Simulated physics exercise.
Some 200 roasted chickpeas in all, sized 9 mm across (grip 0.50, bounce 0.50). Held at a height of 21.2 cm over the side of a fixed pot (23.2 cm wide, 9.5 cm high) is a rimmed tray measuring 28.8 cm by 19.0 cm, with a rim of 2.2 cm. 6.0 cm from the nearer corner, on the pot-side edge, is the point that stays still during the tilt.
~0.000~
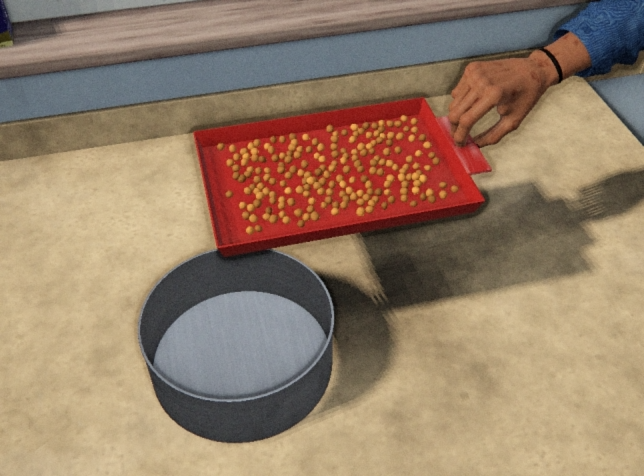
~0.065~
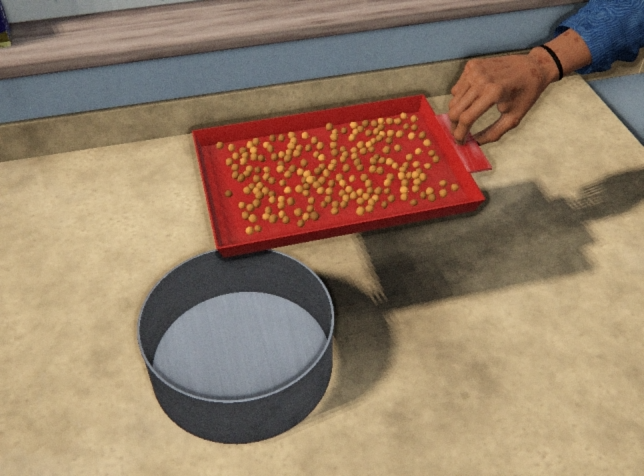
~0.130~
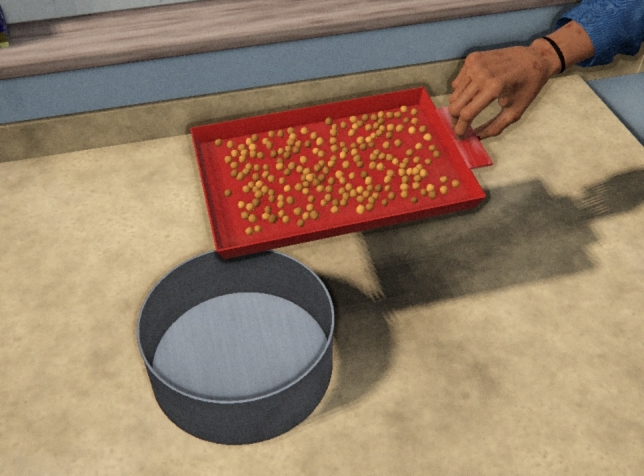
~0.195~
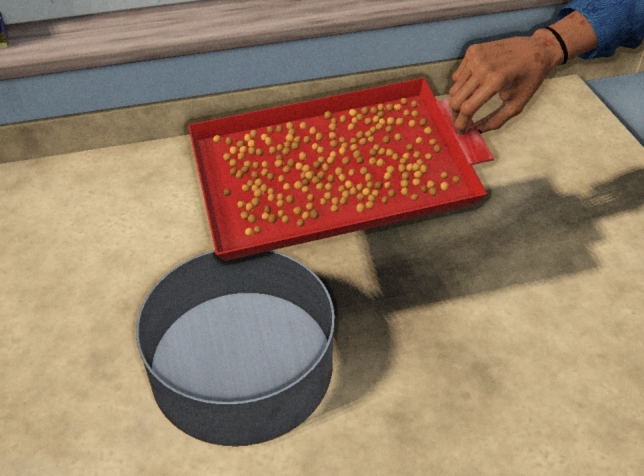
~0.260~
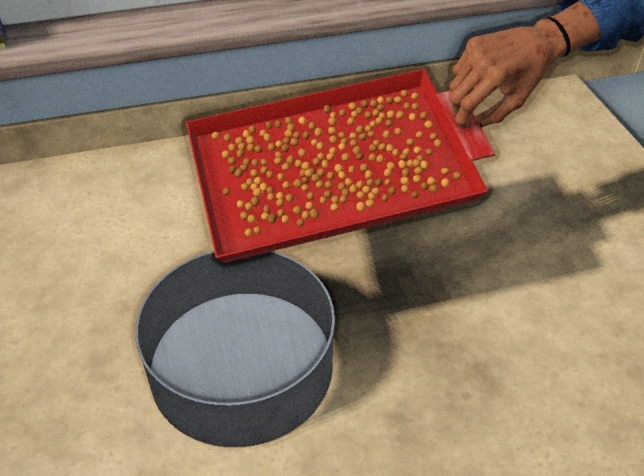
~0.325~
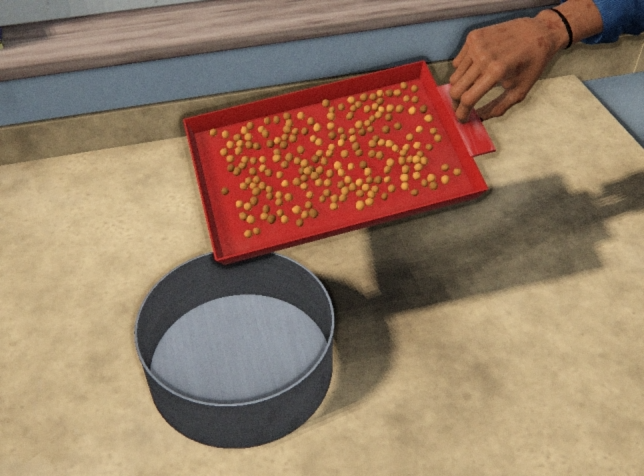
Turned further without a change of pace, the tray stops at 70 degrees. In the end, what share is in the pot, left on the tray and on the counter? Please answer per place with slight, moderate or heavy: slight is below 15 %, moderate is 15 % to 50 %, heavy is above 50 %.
Per place: Pot slight, left on the tray heavy, counter slight.
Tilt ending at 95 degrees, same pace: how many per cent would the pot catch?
Share in the pot: Around 95 %.
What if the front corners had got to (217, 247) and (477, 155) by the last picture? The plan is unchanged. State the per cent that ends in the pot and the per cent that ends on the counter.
Split: Pot = 5, counter = 0.
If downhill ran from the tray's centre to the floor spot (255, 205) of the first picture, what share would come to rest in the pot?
My best guess is some 5 per cent.
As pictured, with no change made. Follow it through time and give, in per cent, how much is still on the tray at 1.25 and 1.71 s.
I'd say roughly 100, then roughly 100.
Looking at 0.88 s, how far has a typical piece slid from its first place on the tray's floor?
Displacement on the tray: Roughly 7 cm.
After 0.88 s, tilt 40 degrees; the tray holds 100 %, the pot 0 %.
After 1.25 s, tilt 58 degrees; the tray holds 100 %, the pot 0 %.
After 1.71 s, tilt 70 degrees; the tray holds 100 %, the pot 0 %.
In the end, at 2.6 s, pot 5 %, tray 95 %, counter 0 %.
